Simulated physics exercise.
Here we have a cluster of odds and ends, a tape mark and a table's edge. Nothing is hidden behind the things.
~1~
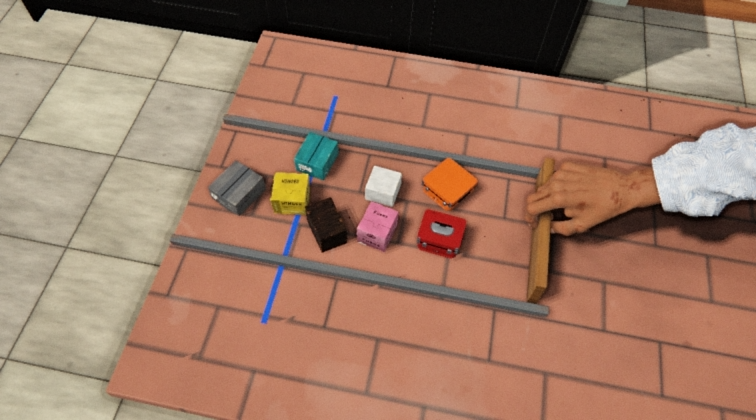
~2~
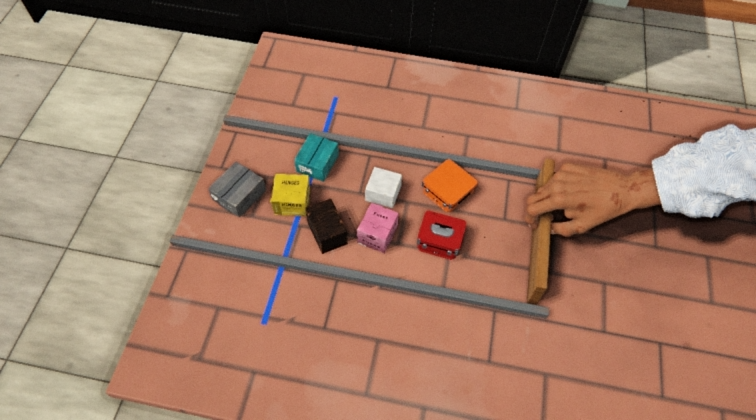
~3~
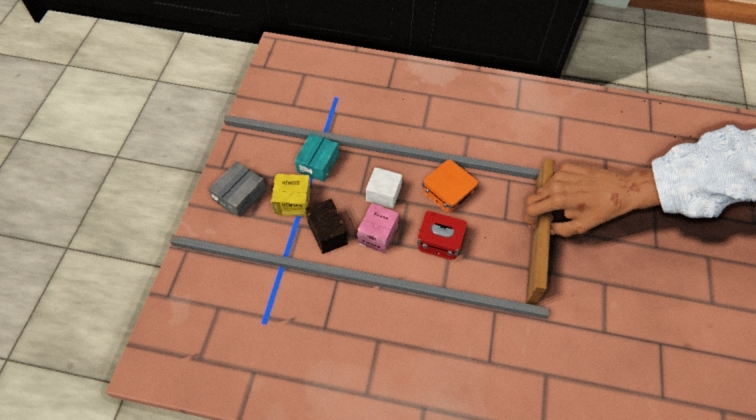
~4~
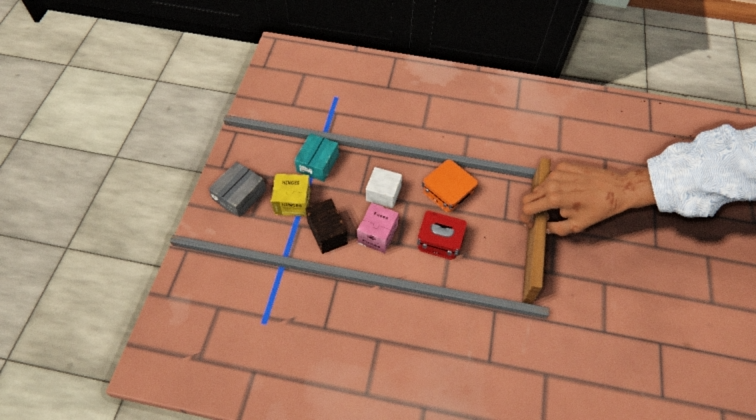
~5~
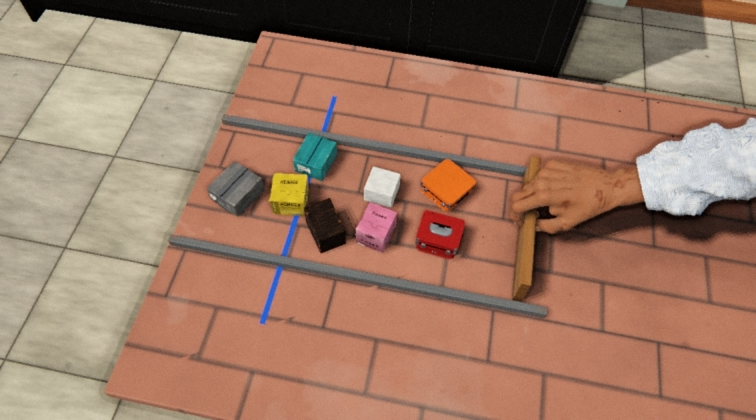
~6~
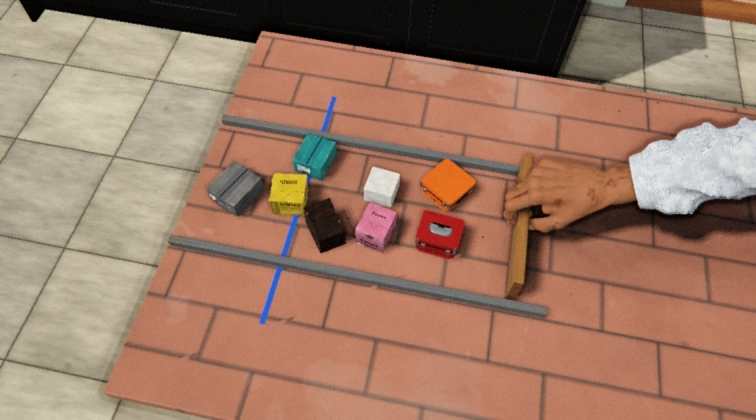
A hand held a wooden board upright at the right end of two grey rails, then slid it slightly left toward a cluster of colourful little boxes, which stayed still around a blue line.
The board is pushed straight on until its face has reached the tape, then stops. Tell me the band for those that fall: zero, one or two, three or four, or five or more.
In the end the number that fall off is one or two.
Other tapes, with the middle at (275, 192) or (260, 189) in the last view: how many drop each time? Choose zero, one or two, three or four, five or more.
Taking them in turn, either one or two; either three or four.
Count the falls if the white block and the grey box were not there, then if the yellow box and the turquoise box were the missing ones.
The counts: 0 and 0.
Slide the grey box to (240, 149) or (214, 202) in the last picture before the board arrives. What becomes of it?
In that order, it remains up; falls.
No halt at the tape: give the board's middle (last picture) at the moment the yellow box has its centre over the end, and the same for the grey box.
Near (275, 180) and (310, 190).
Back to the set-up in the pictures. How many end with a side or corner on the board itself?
2 of them.
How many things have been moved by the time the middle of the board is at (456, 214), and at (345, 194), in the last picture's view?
First 2, then 8.
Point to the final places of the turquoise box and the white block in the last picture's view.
Near (262, 140) and (255, 167).
Soon after, none off yet; grey box at rest near (236, 189); yellow box at rest near (290, 195); turquoise box at rest near (315, 157).
Then, none off yet; grey box at rest near (236, 189); yellow box moving near (283, 188); turquoise box moved a little near (301, 151).
At rest, the number that fall off is one or two; fallen, grey box.
